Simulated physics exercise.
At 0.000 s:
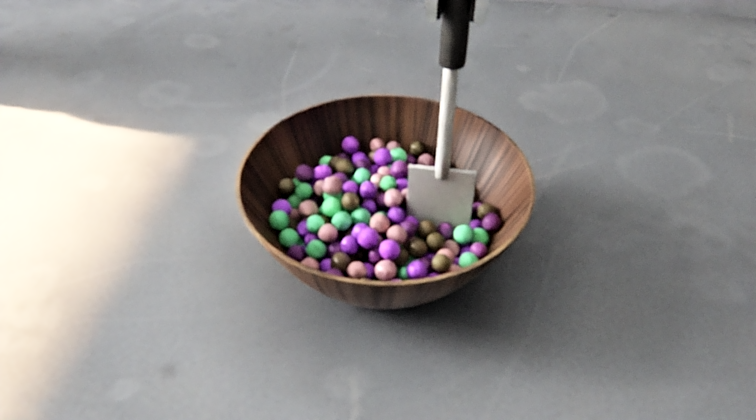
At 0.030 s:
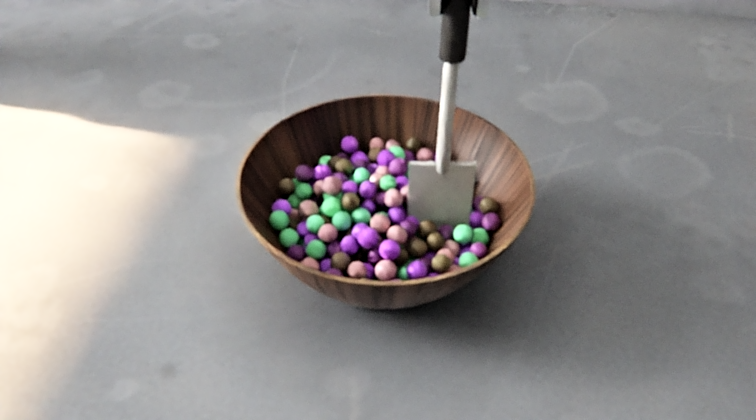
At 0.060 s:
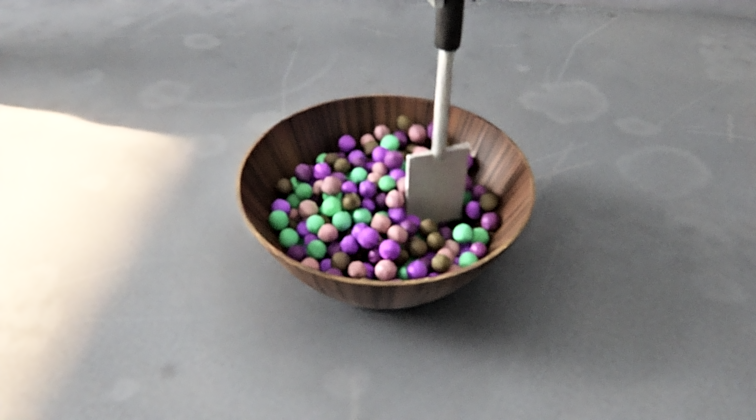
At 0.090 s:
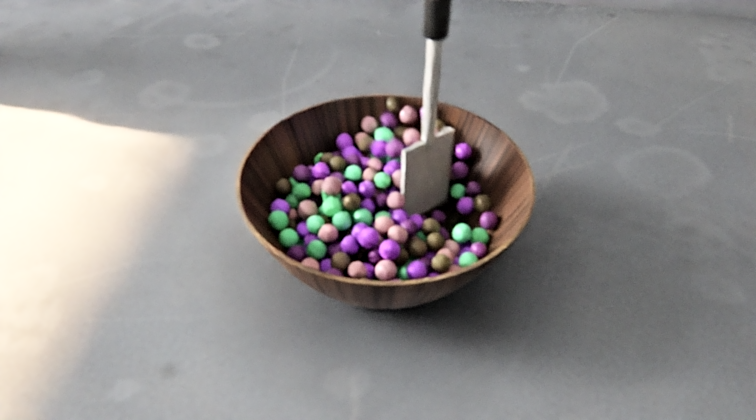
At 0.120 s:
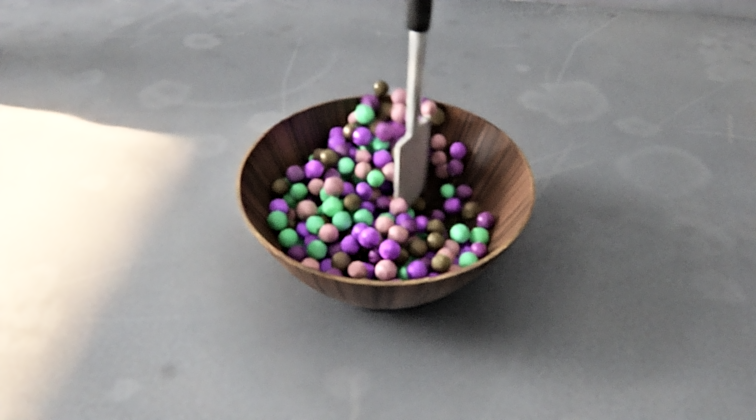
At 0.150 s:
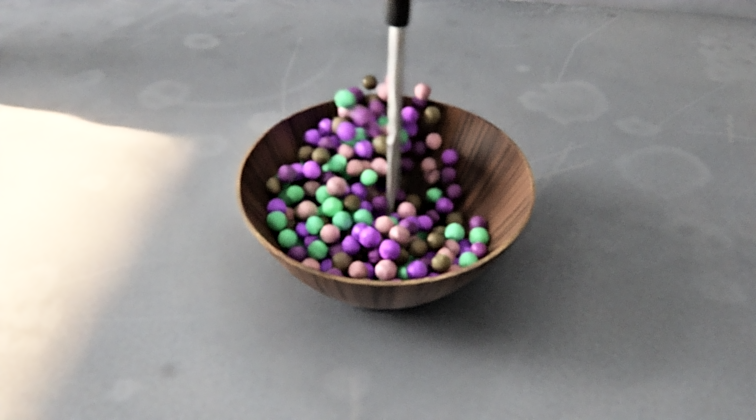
A spatula pushes through colorful balls in a wooden bowl, turning edge-on and heaping them.
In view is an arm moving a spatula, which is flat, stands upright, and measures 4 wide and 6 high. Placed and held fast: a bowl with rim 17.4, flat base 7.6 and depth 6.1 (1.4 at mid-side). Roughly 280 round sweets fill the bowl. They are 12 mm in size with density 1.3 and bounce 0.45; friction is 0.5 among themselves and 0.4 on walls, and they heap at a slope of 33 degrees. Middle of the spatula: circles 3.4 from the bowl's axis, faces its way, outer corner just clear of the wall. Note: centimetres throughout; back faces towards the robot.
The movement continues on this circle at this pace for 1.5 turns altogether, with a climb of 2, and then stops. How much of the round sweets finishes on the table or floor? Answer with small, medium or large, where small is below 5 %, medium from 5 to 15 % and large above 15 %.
It is medium.
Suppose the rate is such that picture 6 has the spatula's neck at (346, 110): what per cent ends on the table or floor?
I'd put it close to 30 per cent.
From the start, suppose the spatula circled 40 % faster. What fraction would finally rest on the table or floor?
About 25 percent, I'd say.
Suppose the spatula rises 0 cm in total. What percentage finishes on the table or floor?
20 %.
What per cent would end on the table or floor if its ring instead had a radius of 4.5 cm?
In that case roughly 20 per cent.
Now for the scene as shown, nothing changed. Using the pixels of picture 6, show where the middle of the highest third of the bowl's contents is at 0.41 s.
Around (391, 246).
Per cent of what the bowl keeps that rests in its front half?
I'd put it near 50 per cent.
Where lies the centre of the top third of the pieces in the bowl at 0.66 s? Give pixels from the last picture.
It is centred roughly at (393, 161).
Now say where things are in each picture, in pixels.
In the first picture, spatula neck at (444, 148), 0° round; upper third of the load around (375, 206), from x 280 to 490, top at y 145; 277 in the bowl.
In the second picture, spatula neck at (445, 143), 8° round; upper third of the load around (377, 201), from x 280 to 490, top at y 145.
In the third picture, spatula neck at (441, 130), 27° round; upper third of the load around (379, 187), from x 280 to 490, top at y 125.
In the fourth picture, spatula neck at (430, 119), 48° round; upper third of the load around (376, 179), from x 280 to 490, top at y 105.
In the fifth picture, spatula neck at (414, 110), 68° round; upper third of the load around (364, 163), from x 280 to 485, top at y 90.
In the sixth picture, spatula neck at (395, 105), 89° round; upper third of the load around (358, 155), from x 275 to 480, top at y 80; 275 in the bowl, 2 in flight or on the tool.
By 0.41 s, 264° round, highest piece 8 above the table; 259 in the bowl, 15 on the table or floor, 3 in flight or on the tool.
By 0.66 s, 79° round, highest piece 7 above the table; 250 in the bowl, 27 on the table or floor.
By 0.99 s, 180° round, highest piece 7 above the table; 250 in the bowl, 27 on the table or floor.
By 1.69 s, 180° round, highest piece 5 above the table; 250 in the bowl, 27 on the table or floor.
Final count, 250 in the bowl, 27 on the table or floor. That is 10 % on the table or floor.
